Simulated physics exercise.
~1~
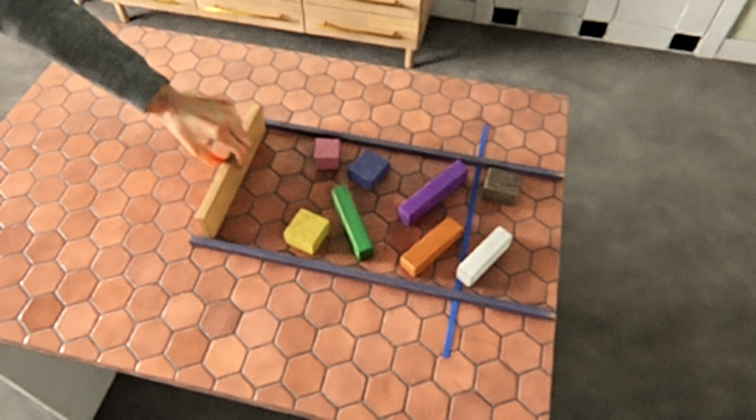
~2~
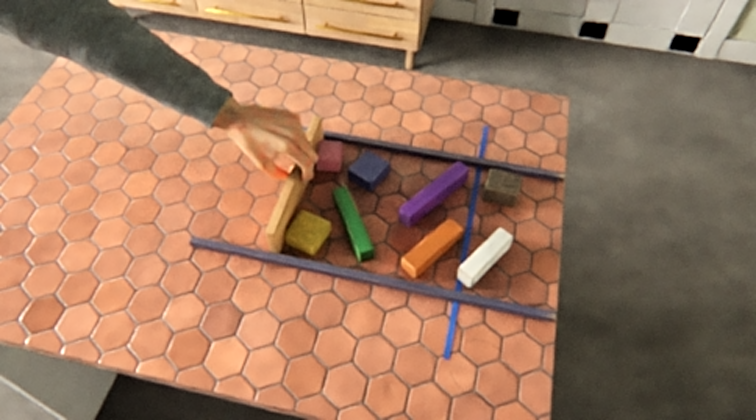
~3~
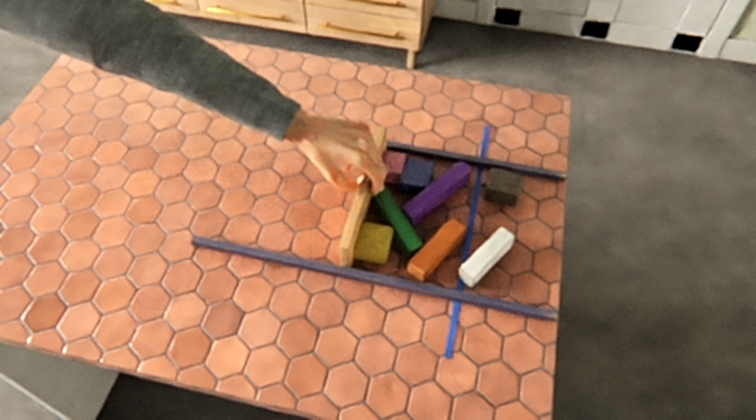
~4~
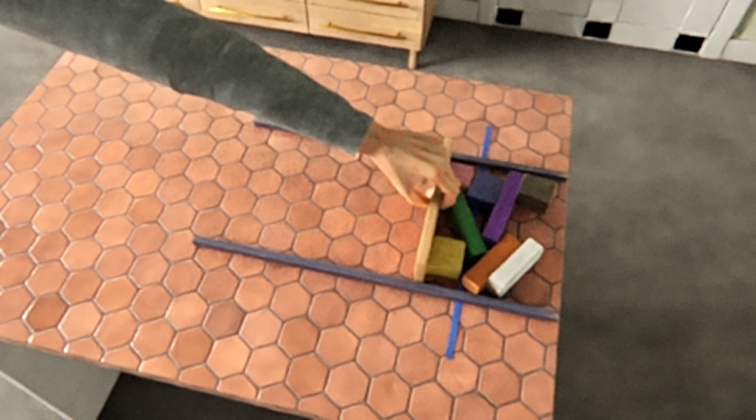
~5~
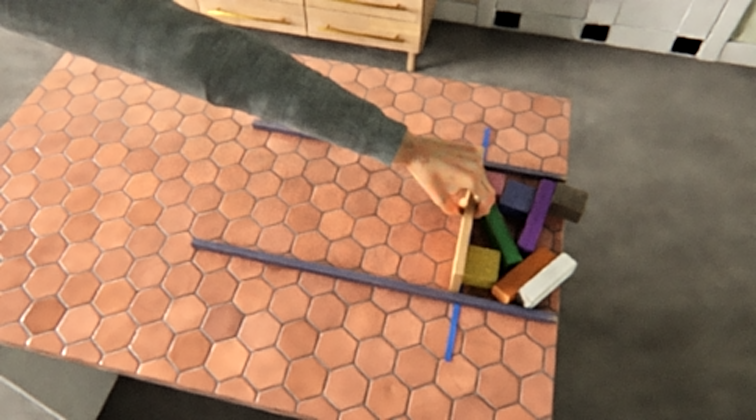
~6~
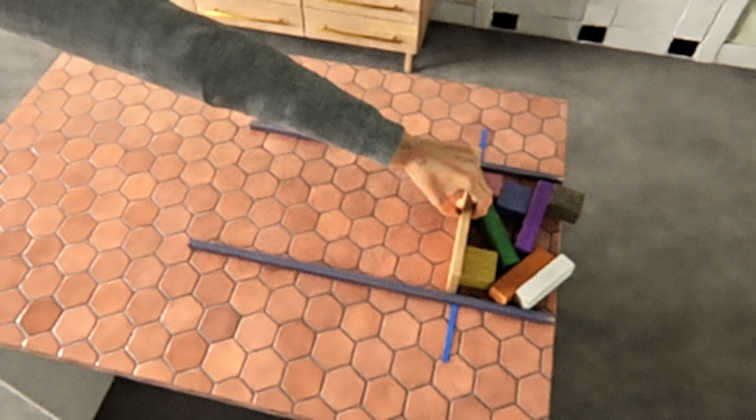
On a table of reddish hexagonal tiles beside a wooden drawer unit, seen from above at an angle, two dark rails run toward the right edge, crossed by a strip of blue tape. Between them lie pink, blue, yellow and dark blocks and green, purple, orange and white sticks. A hand in a grey sleeve slides an upright wooden board rightward, reaching the pink, yellow and green pieces first. It gathers them against the others, pushing the whole cluster toward the edge. The board stops at the tape, with the pieces crowded together, some jutting over the edge, and none fallen.
